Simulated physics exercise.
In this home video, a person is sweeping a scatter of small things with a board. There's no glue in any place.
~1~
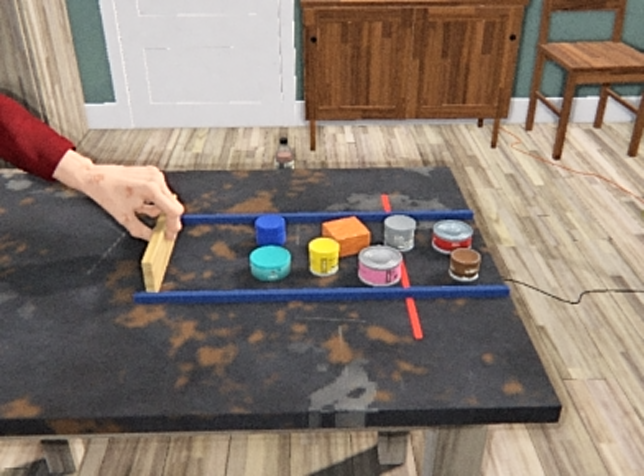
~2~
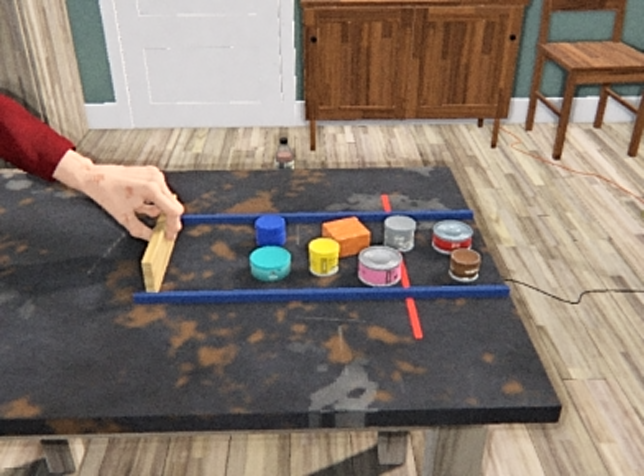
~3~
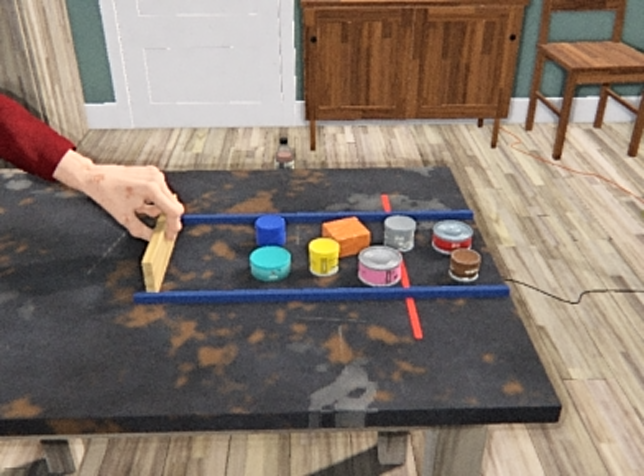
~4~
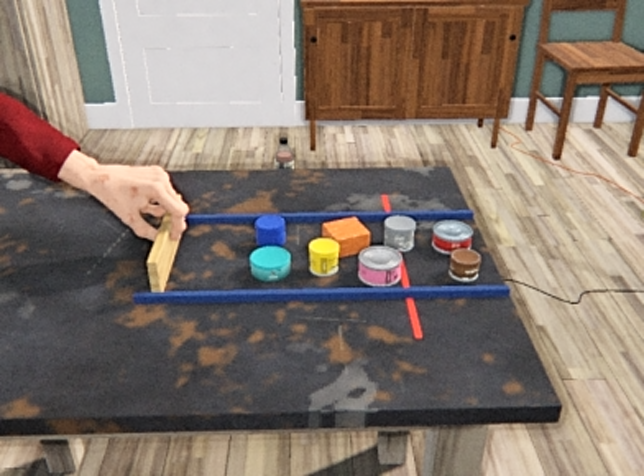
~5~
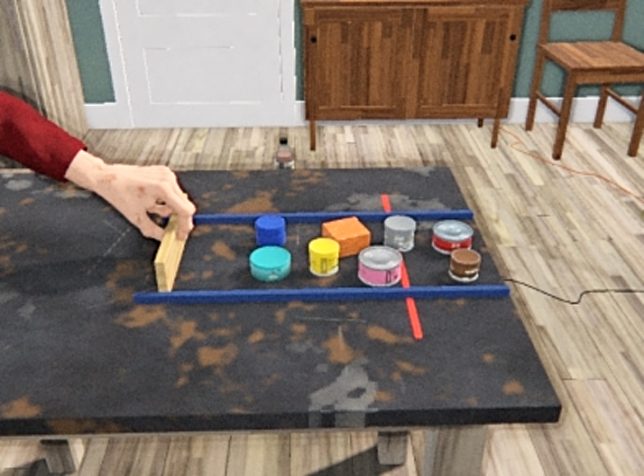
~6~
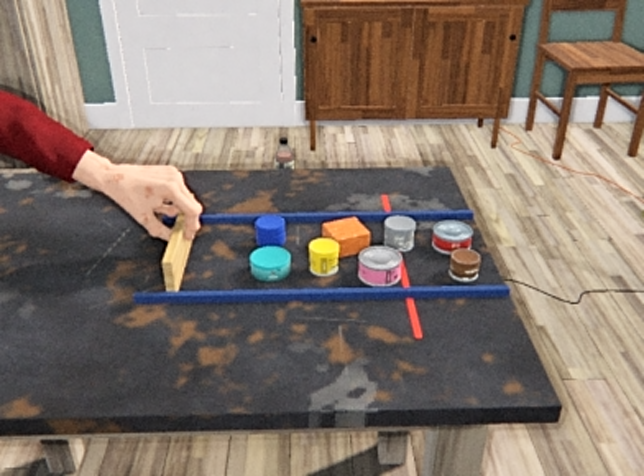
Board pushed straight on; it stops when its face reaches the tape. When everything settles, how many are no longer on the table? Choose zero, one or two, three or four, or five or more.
When everything settles, one or two are no longer on the table.
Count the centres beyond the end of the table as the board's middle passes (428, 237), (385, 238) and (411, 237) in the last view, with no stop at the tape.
The counts are 3, 1 and 1, in that order.
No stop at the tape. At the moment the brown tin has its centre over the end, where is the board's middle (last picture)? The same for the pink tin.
I'd put it close to (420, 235), and close to (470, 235) for the other one.
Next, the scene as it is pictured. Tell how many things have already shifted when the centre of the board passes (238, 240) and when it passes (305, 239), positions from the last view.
It comes to 0 for the first spot, 5 for the other.
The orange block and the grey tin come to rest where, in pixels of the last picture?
In the last picture the orange block sits at (437, 233) while the grey tin sits at (470, 239).
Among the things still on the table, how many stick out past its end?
The total would be 0.
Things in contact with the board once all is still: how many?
In contact: 2.
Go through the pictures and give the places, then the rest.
The first frame shows brown tin (465, 265); red pot (452, 237); grey tin (399, 234); board (163, 242); tape (399, 254).
The second frame shows red pot (452, 238); board (163, 242).
The third frame shows grey tin (399, 234); blue lid (271, 232).
The fourth frame shows brown tin (465, 265); orange block (346, 237).
The fifth frame shows red pot (452, 238); yellow pot (324, 258).
The sixth frame shows brown tin (465, 265); red pot (452, 238); grey tin (399, 234); board (181, 241); tape (399, 254).
Soon after, none off yet; brown tin at rest near (465, 265); red pot at rest near (452, 238); grey tin at rest near (399, 234).
In the end, the number that fall off is one or two; gone, red pot.
